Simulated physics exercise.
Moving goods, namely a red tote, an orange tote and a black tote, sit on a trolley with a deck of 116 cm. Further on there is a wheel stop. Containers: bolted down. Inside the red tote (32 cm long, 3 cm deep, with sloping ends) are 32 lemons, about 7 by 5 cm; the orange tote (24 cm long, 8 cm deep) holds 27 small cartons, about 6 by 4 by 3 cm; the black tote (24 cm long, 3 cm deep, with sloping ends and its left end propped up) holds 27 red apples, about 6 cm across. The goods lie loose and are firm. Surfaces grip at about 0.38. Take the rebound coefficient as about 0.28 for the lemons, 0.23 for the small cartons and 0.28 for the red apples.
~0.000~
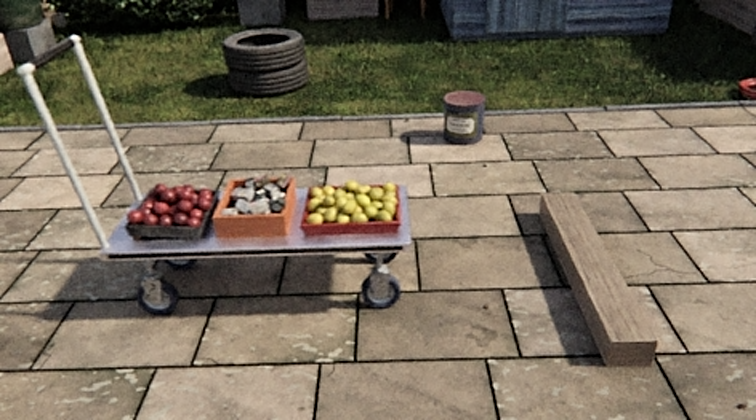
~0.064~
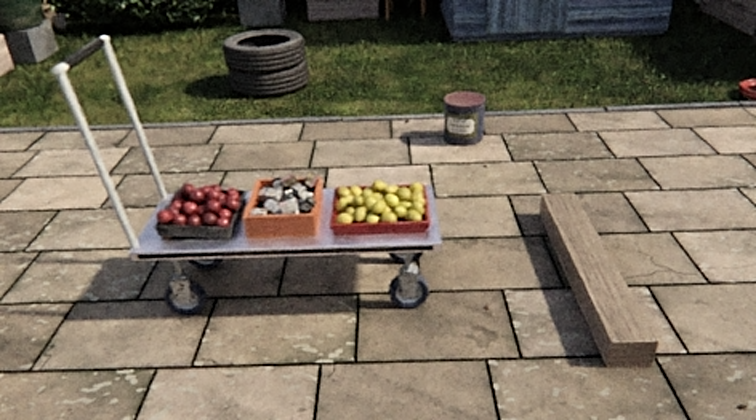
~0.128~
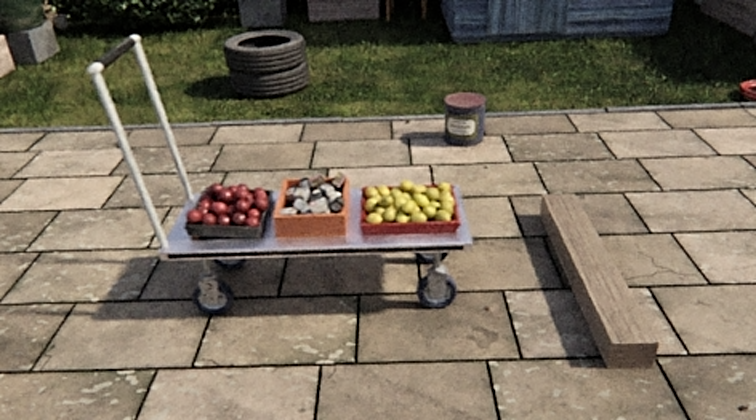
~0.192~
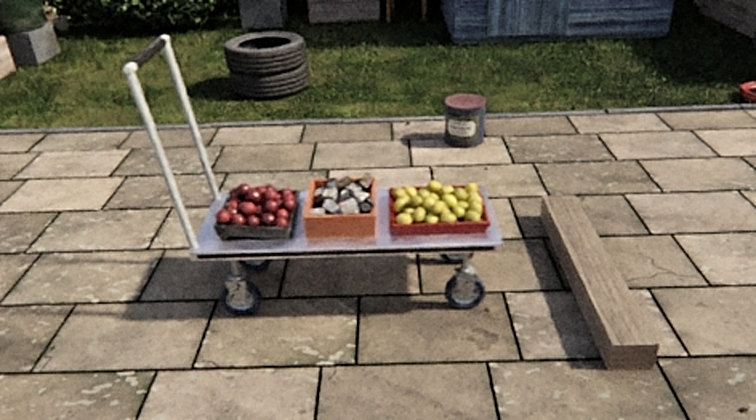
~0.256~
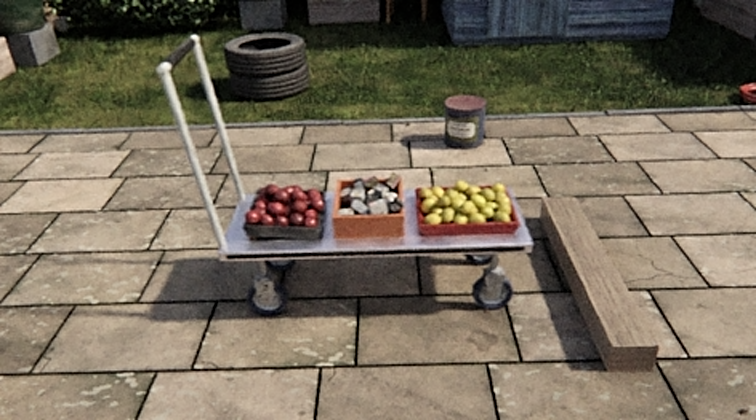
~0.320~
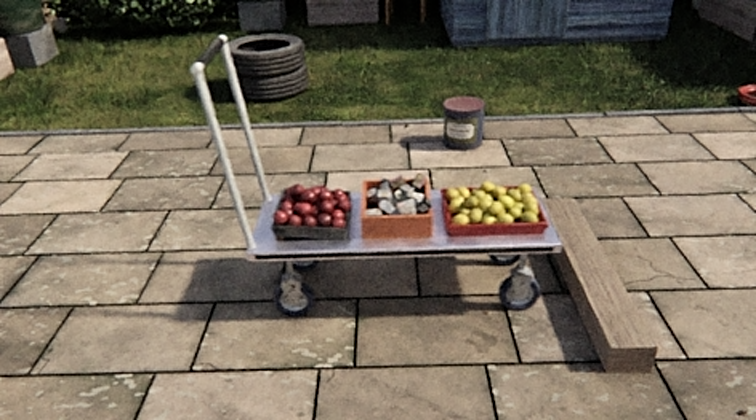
A sunlit paved patio beside a strip of grass is seen from slightly above, with a dark tyre stack and a lidded tin toward the back. A flat trolley with a white handle carries red apples in a black tote, small grey and white items in an orange one and lemons in a red one. It rolls steadily rightward toward a wooden beam, its load keeping place, while the camera stays still.
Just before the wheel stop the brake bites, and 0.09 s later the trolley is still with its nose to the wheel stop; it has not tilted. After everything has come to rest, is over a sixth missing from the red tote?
Yes. The overboard fraction overshoots one sixth.
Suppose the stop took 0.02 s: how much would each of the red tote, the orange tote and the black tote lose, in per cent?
Then red tote 40, orange tote 10, black tote 30 per cent.
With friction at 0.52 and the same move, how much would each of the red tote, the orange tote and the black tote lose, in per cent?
In that setup red tote sheds 20 percent, orange tote sheds 10 percent, and black tote sheds 20 percent.
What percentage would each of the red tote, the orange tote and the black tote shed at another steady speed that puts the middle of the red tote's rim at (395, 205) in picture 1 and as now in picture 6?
Red tote 10, orange tote 10, black tote 10 per cent.
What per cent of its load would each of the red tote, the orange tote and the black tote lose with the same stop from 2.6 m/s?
In that case the red tote sheds 50 per cent of its load, the orange tote 20 per cent, and the black tote 40 per cent.
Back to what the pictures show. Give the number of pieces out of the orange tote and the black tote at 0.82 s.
Estimated count: Orange tote around 4, black tote around 4.
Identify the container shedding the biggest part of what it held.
It's the red tote.
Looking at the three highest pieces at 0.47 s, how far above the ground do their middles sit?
I'd put it close to 48 cm.
After 0.37 s, braking starts.
After 0.47 s, 0 of 32 out of the red tote, 2 of 27 out of the orange tote and 1 of 27 out of the black tote.
After 0.59 s, 3 of 32 out of the red tote, 4 of 27 out of the orange tote and 4 of 27 out of the black tote.
After 0.82 s, 8 of 32 out of the red tote, 4 of 27 out of the orange tote and 4 of 27 out of the black tote.
Final count (at 1.32 s), 8 of 32 out of the red tote, 4 of 27 out of the orange tote and 4 of 27 out of the black tote. Asked share, 8 of 32, 25 per cent.
